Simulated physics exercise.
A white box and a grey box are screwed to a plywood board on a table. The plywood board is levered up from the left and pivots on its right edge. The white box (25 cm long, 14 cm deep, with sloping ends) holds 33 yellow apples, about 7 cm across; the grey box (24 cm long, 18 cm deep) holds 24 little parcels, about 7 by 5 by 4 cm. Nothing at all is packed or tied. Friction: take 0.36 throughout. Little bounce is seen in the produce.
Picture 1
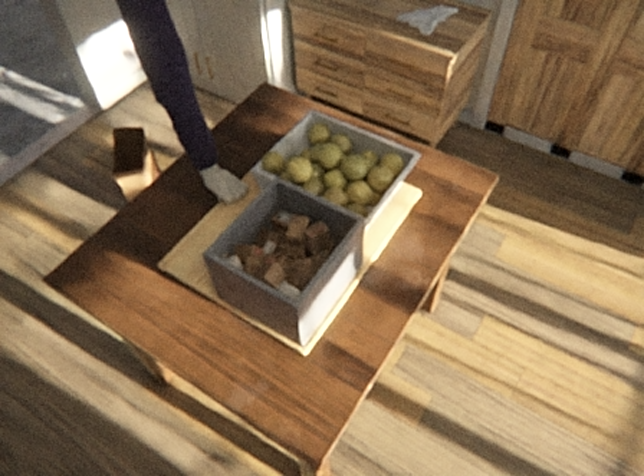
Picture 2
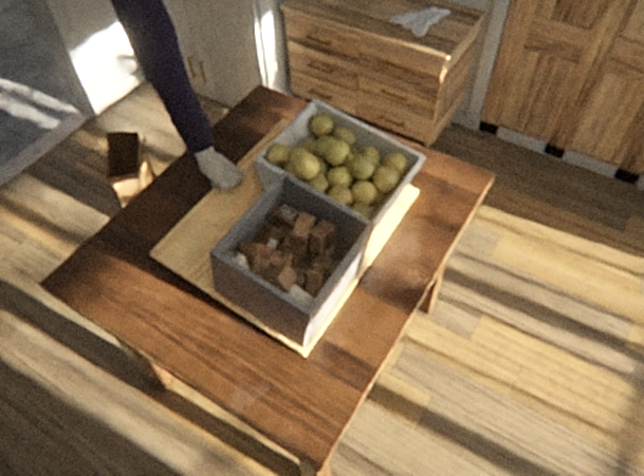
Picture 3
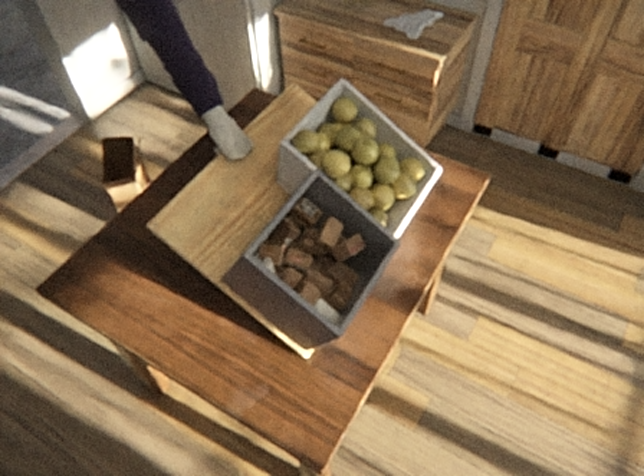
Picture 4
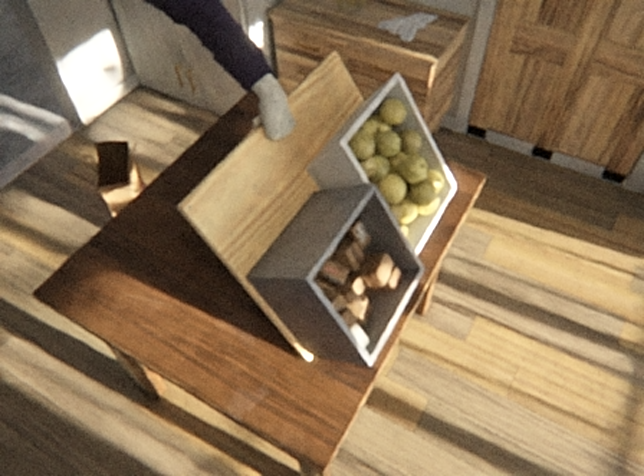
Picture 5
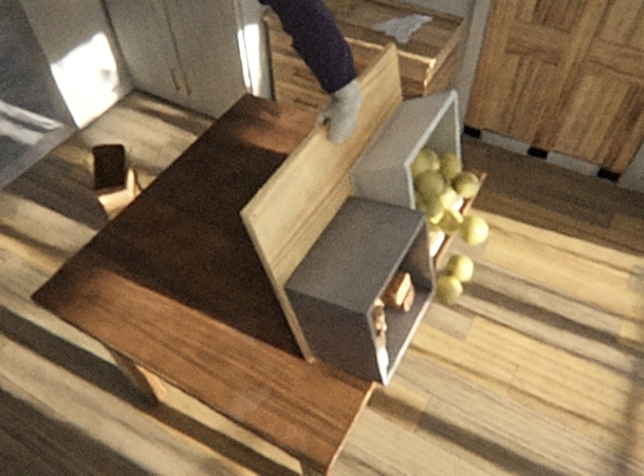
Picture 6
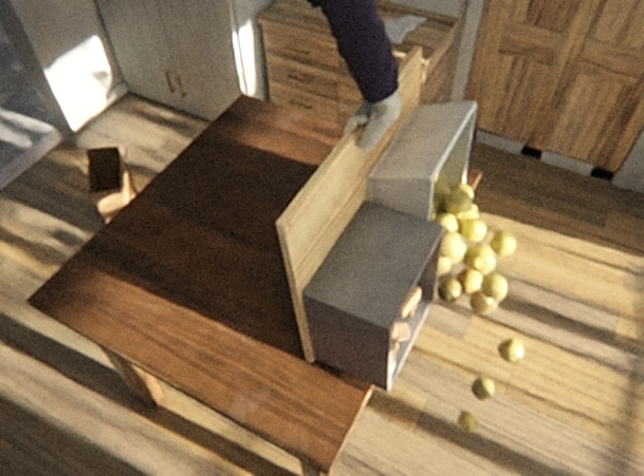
A gloved hand tilts a board with two boxes upright, and yellow fruit tumbles out rightward.
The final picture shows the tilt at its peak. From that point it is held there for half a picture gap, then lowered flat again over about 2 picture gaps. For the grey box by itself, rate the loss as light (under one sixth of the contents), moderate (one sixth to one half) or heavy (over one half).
Loss rating: Light.
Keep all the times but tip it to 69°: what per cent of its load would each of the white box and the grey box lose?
White box 50, grey box 0 per cent.
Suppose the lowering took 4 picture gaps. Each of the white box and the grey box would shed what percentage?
In that case white box 100 %, grey box 10 %.
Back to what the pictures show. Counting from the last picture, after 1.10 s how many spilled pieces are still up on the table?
My count comes to close to 3.
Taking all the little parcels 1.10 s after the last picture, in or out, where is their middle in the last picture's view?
Centred roughly at (285, 285).
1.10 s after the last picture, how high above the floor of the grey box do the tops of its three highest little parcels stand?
Height: Roughly 15 cm.
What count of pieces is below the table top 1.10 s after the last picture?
That count sits near 30.
Then, 0.18 s after the last picture, tilt 77°; white box 7 in, 26 out and grey box 23 in, 1 out.
Then, 0.40 s after the last picture, tilt 13°; white box 2 in, 31 out and grey box 22 in, 2 out.
Then, 0.71 s after the last picture, tilt 0°; white box 1 in, 32 out and grey box 22 in, 2 out.
Outcome (1.10 s after the last picture), white box 1 in, 32 out and grey box 22 in, 2 out. Asked share, 2 of 24, 8 per cent.
